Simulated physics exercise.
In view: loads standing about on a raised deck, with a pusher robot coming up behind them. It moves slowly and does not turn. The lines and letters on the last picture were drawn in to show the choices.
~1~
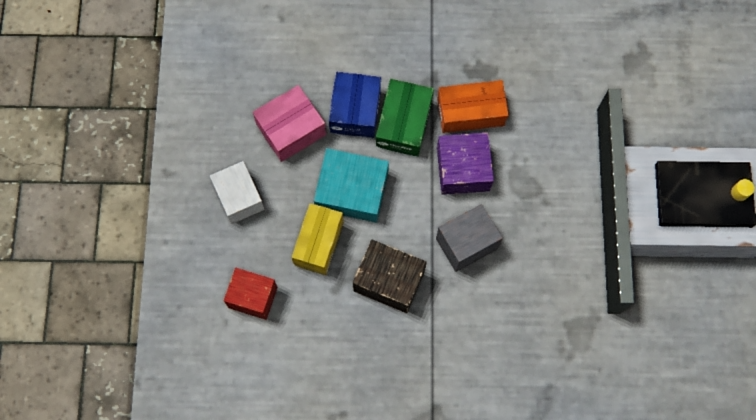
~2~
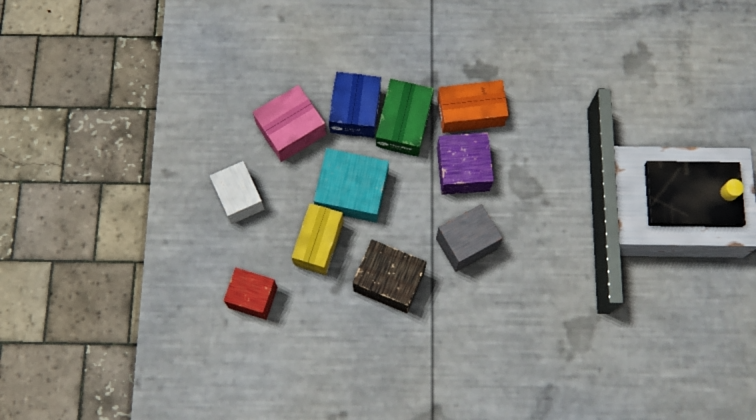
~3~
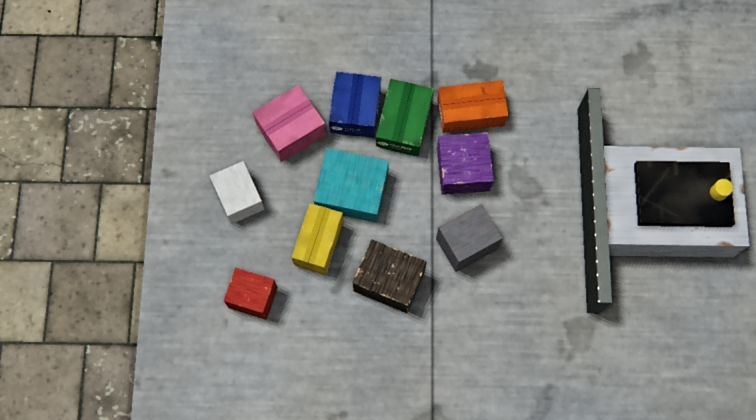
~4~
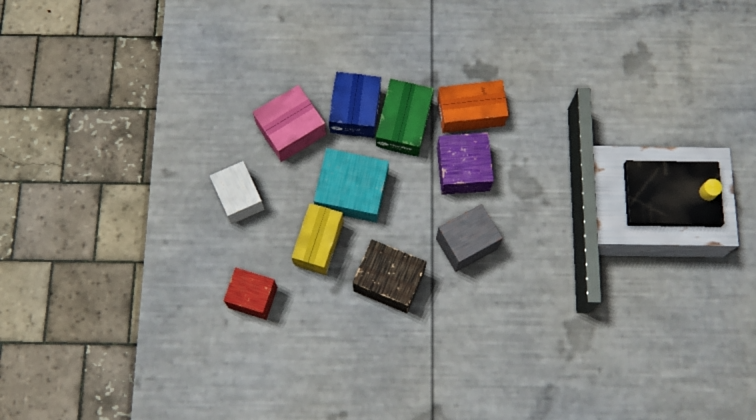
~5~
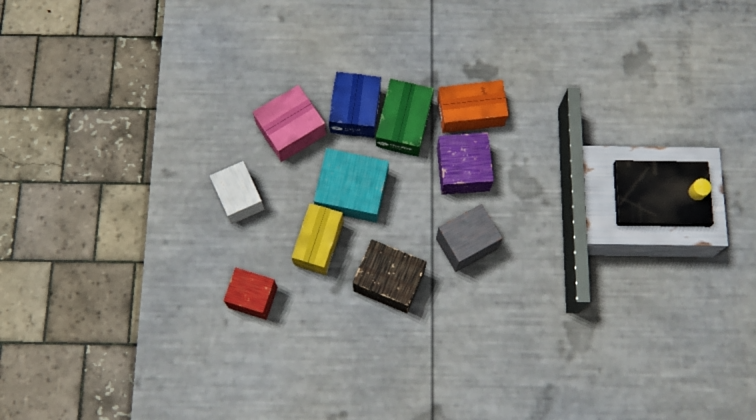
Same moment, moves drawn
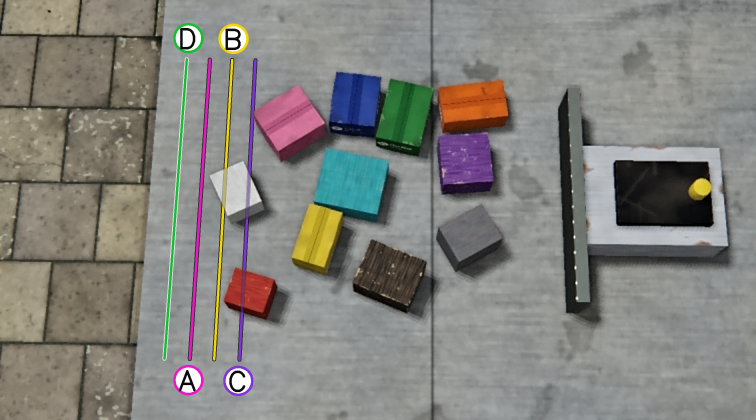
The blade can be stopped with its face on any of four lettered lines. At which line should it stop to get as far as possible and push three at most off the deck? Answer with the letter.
Stop at C.
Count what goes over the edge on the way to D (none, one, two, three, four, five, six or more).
Six or more.
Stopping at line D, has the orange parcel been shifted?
Yes.
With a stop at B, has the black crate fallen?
By then, no.
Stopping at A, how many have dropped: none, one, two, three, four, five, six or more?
In all, six or more.
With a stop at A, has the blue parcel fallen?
Yes.
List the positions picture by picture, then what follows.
In the first picture, white crate (237, 193); green parcel (404, 118); black crate (390, 276).
In the second picture, robot (688, 193); purple crate (464, 163).
In the third picture, robot (676, 193); yellow box (318, 240).
In the fourth picture, robot (666, 193); blue parcel (355, 105).
In the fifth picture, robot (656, 193); red crate (251, 294); turquoise crate (352, 185); white crate (237, 193).
On the marked copy, A at (200, 203); B at (224, 203); C at (248, 203); D at (176, 202).
Following C. Soon after the start, robot (536, 191); pink box (265, 126); orange parcel (416, 102).
Later, robot (416, 189); pink box (153, 129); blue parcel (203, 113).
In the end, robot (325, 188); pink box over the edge; white crate over the edge; three fallen.
As for the rest, A drops seven; B drops seven; D drops nine.
